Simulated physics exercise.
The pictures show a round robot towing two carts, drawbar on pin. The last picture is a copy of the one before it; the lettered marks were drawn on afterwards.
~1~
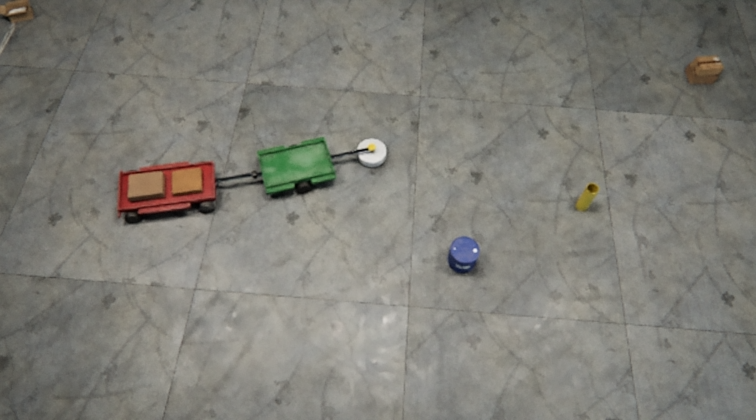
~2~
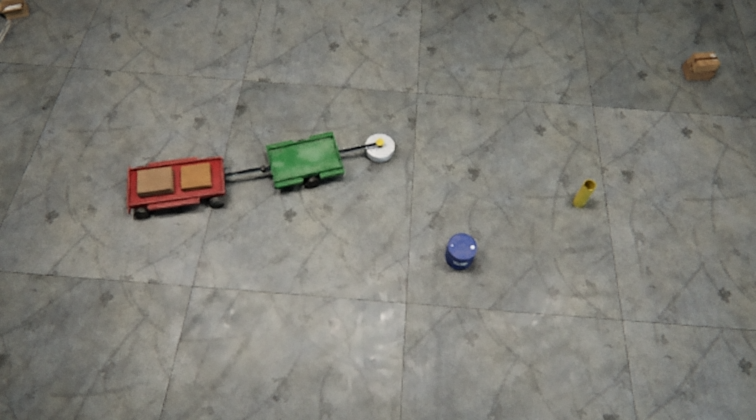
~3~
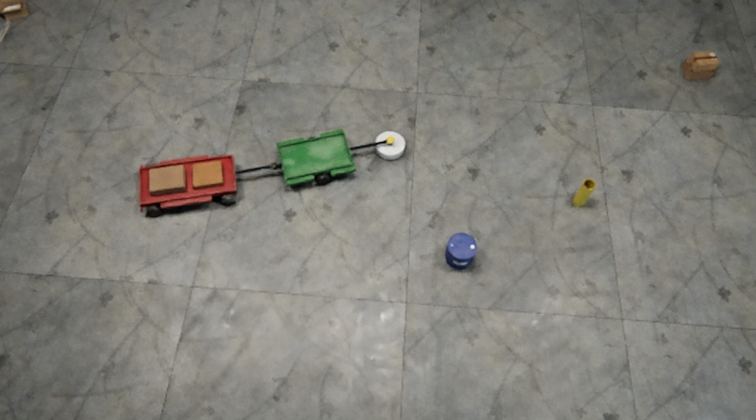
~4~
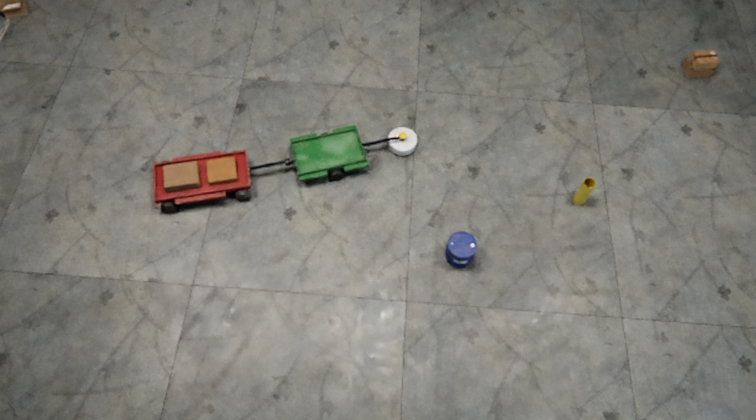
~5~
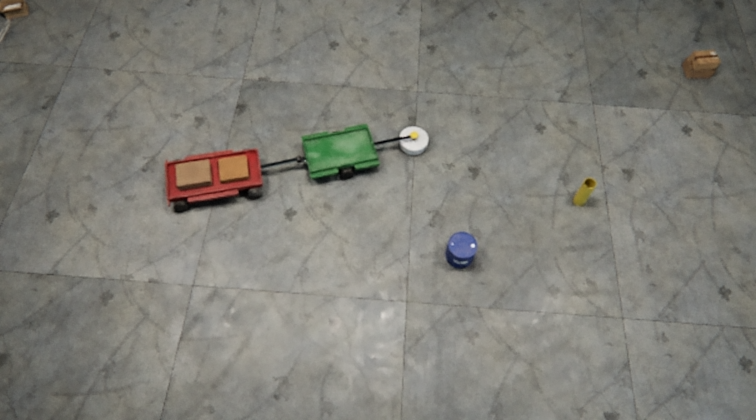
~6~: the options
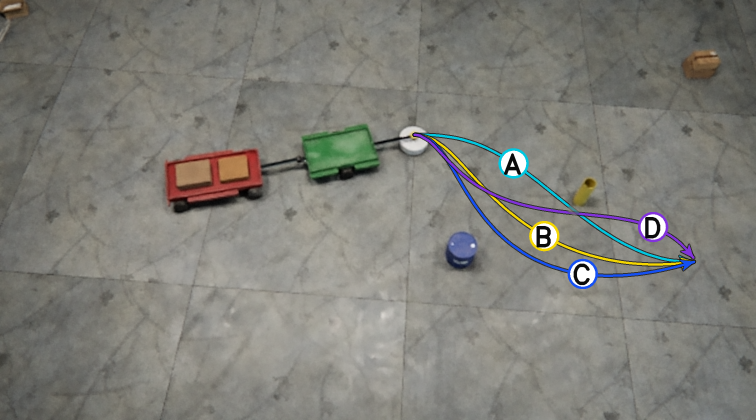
In the video, a small round white robot tows a green cart and a red cart carrying two brown boxes slowly to the right across a gray tiled floor, while a blue tub and a yellow post stay still.
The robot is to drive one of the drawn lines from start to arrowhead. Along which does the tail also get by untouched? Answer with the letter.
Route B.
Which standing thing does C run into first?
The blue tub.
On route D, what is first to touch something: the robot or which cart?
It is the green cart.
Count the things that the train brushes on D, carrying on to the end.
It touches one.
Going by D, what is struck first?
It meets the yellow post.
On the copy, A from (414, 135) via (545, 187) to (692, 262); B from (414, 135) via (534, 230) to (694, 262); C from (414, 135) via (523, 253) to (694, 262); D from (414, 135) via (541, 209) to (693, 258).
On B. First, robot (492, 202), last cart (305, 153).
Then, robot (592, 260), last cart (400, 166).
Finally, robot (692, 265), last cart (481, 203); nothing has been touched.
By contrast, A meets the yellow post; C meets the blue tub; D meets the yellow post.
